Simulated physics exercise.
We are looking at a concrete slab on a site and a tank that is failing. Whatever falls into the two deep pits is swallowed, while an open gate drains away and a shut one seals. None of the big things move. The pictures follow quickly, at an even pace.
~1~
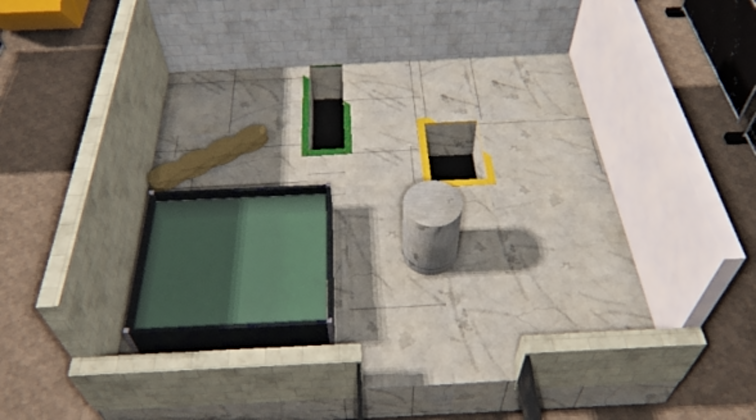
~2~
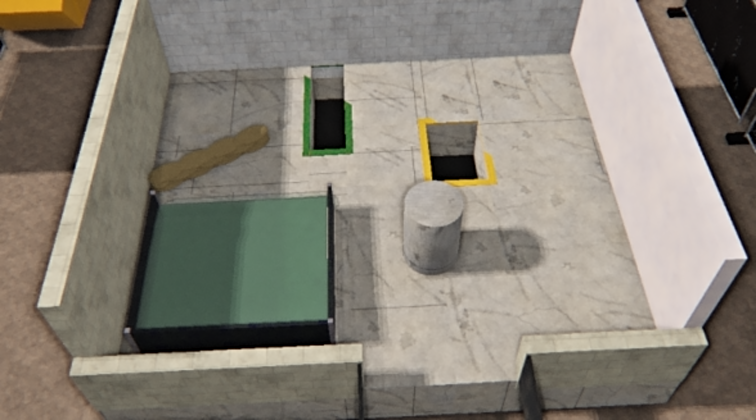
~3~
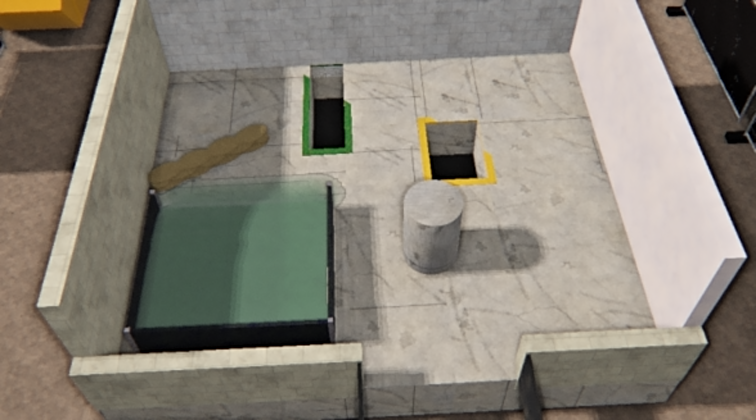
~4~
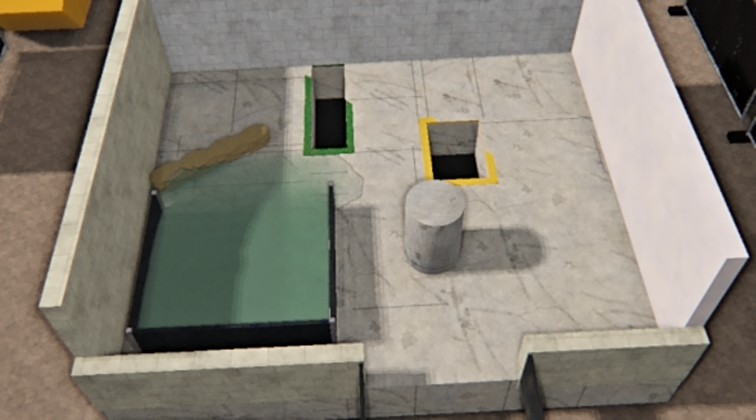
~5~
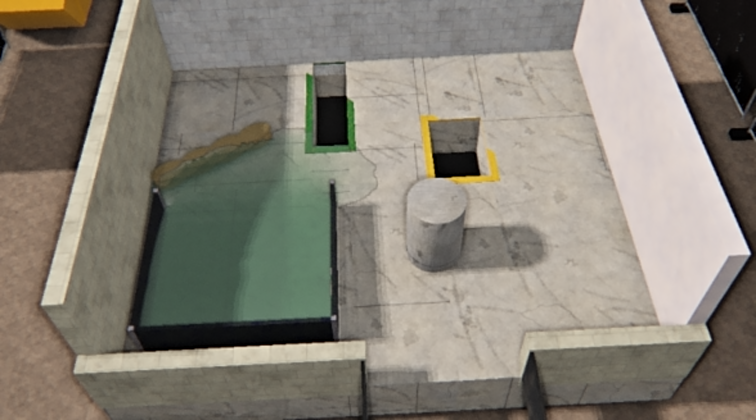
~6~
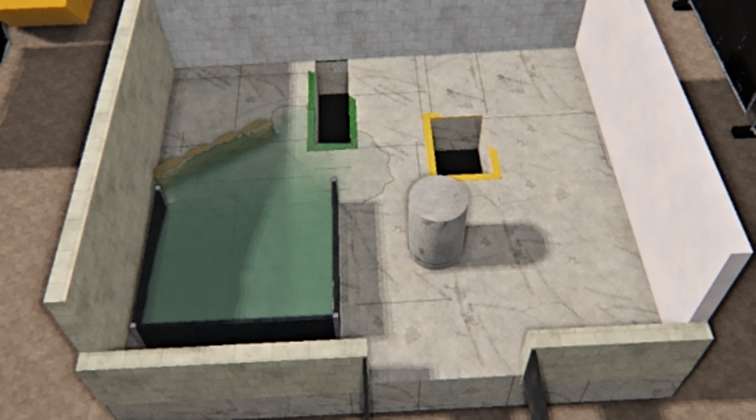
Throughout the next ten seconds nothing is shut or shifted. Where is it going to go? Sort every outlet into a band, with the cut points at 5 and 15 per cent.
Final shares: The gate under 5 %; the yellow pit 5 to 15 %; the green pit over 15 %.
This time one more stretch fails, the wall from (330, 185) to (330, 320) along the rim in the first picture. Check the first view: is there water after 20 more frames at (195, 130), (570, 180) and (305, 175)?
In turn: Dry, awash, clear.
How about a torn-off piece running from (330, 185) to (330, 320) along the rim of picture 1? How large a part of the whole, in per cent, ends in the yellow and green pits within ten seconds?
Near enough: Yellow 25 percent, green 8 percent.
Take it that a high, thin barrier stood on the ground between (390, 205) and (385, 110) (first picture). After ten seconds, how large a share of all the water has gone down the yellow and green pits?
Yellow 0 %, green 50 %.
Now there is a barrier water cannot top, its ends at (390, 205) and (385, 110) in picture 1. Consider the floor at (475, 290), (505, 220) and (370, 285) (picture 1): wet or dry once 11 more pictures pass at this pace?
Going one after another, I'd say kept clear of the flood, then kept clear of the flood, then kept clear of the flood.
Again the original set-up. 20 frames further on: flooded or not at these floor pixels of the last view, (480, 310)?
Answer: Free of water.
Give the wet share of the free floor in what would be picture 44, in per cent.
Close to 55 %.
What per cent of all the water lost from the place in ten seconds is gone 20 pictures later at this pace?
About 55 %.
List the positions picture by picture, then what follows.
In the first frame, still water in the water tank at (236, 257).
In the second frame, the front is at a hidden place, out from the gap on the water tank's far side.
In the third frame, the front is at a hidden place, out from the gap on the water tank's far side.
In the fourth frame, water pours out on the water tank's far side and has run to (347, 172).
In the fifth frame, the front is at (348, 148), out from the gap on the water tank's far side.
In the sixth frame, water pours out on the water tank's far side and has run to (314, 111).
A moment on, water covers 20 % of the floor; the gate 0 %, the yellow pit 0 %, the green pit 4 %.
Next, water covers 30 % of the floor; the gate 0 %, the yellow pit 0 %, the green pit 13 %.
Then, water covers 45 % of the floor; the gate 0 %, the yellow pit 3 %, the green pit 24 %.
Later, water covers 55 % of the floor; the gate 0 %, the yellow pit 7 %, the green pit 31 %.
In the end, water covers 70 % of the floor; the gate 1 %, the yellow pit 10 %, the green pit 39 %.
